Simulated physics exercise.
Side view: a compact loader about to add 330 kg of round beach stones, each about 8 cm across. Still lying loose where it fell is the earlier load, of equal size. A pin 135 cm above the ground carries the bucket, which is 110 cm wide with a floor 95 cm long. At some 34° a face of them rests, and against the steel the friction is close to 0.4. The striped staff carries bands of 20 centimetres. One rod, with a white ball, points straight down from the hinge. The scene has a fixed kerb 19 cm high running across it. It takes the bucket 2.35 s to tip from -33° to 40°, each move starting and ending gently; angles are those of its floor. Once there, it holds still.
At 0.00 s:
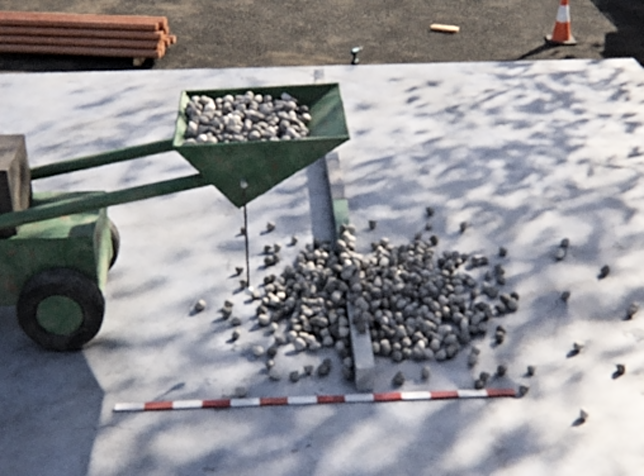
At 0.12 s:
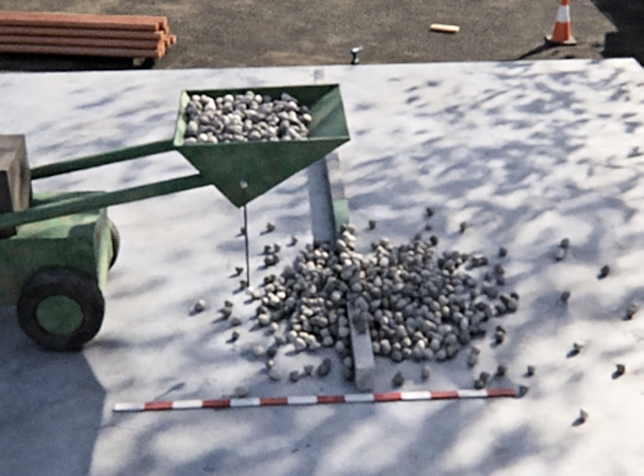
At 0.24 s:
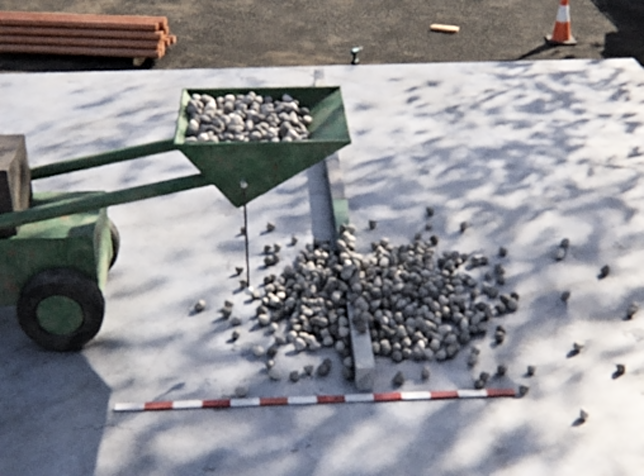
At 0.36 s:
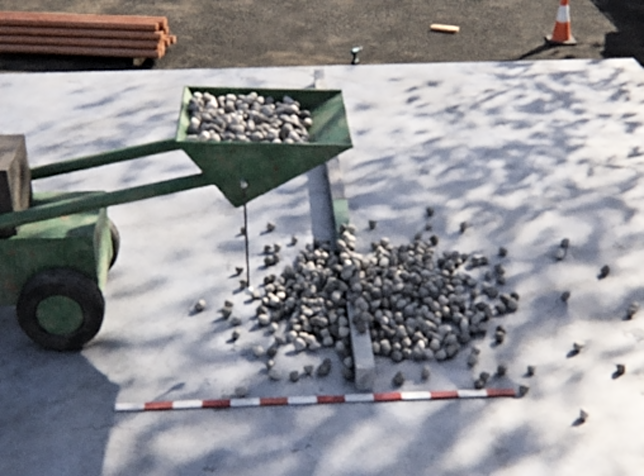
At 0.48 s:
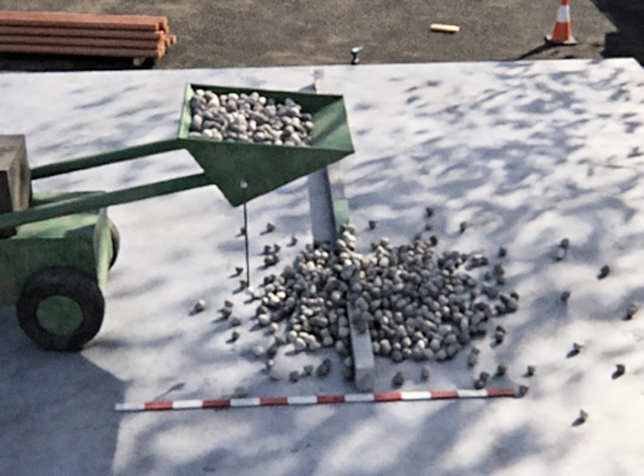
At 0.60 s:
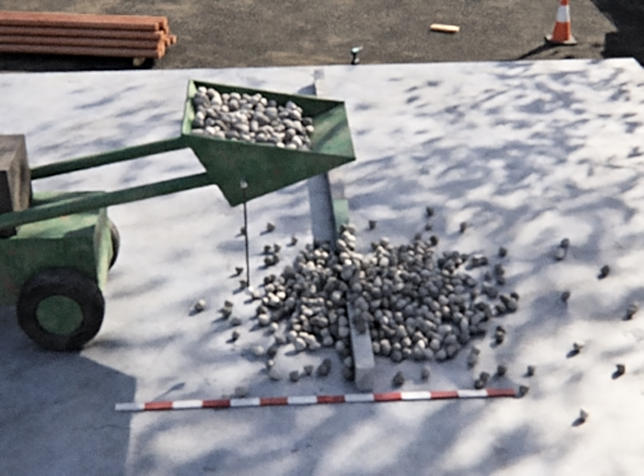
Green loader bucket full of round stones tilting slightly down to the right above a scattered heap of stones lying across a kerb.
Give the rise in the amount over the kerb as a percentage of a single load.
85 %.
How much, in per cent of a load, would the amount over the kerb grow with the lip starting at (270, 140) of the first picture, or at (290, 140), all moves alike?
About 0 per cent for the first, 10 per cent for the second.
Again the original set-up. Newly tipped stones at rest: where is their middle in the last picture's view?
Around (393, 285).
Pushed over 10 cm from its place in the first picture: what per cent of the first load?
20 %.
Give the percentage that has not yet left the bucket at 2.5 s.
Around 5 in a hundred.
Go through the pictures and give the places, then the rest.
In the first picture, lip at (350, 138), floor tilted -33°, highest stones at (226, 108). The earlier load is highest near (350, 263), 24 cm above ground level, 44 % on this side of the kerb, 56 % over the kerb.
In the second picture, the bucket is at -32°, its lip at (351, 139); the top of the load is at (218, 109); the stones move at 0.0 m/s on average.
In the third picture, lip at (352, 142), floor tilted -31°, highest stones at (212, 106); the stones move at 0.1 m/s on average.
In the fourth picture, the bucket is at -28°, its lip at (353, 146); the top of the load is at (206, 107); the stones move at 0.1 m/s on average.
In the fifth picture, lip at (355, 152), floor tilted -25°, highest stones at (202, 105); the stones move at 0.1 m/s on average.
In the sixth picture, lip at (356, 159), floor tilted -21°, highest stones at (204, 103); the stones move at 0.1 m/s on average.
After 1.8 s the floor is at 29°; in per cent of one load, 90 in the bucket, 53 on this side of the kerb, 57 over the kerb; the foremost stones are at (594, 296).
After 2.5 s the floor is at 40°; in per cent of one load, 7 in the bucket, 75 on this side of the kerb, 119 over the kerb; the foremost stones are at (594, 296).
After 2.8 s the floor is at 40°; in per cent of one load, 0 in the bucket, 59 on this side of the kerb, 141 over the kerb; the foremost stones are at (594, 296).
After 5.4 s the floor is at 40°; in per cent of one load, 0 in the bucket, 59 on this side of the kerb, 141 over the kerb; the foremost stones are at (613, 307). Net gain over the kerb, 85.
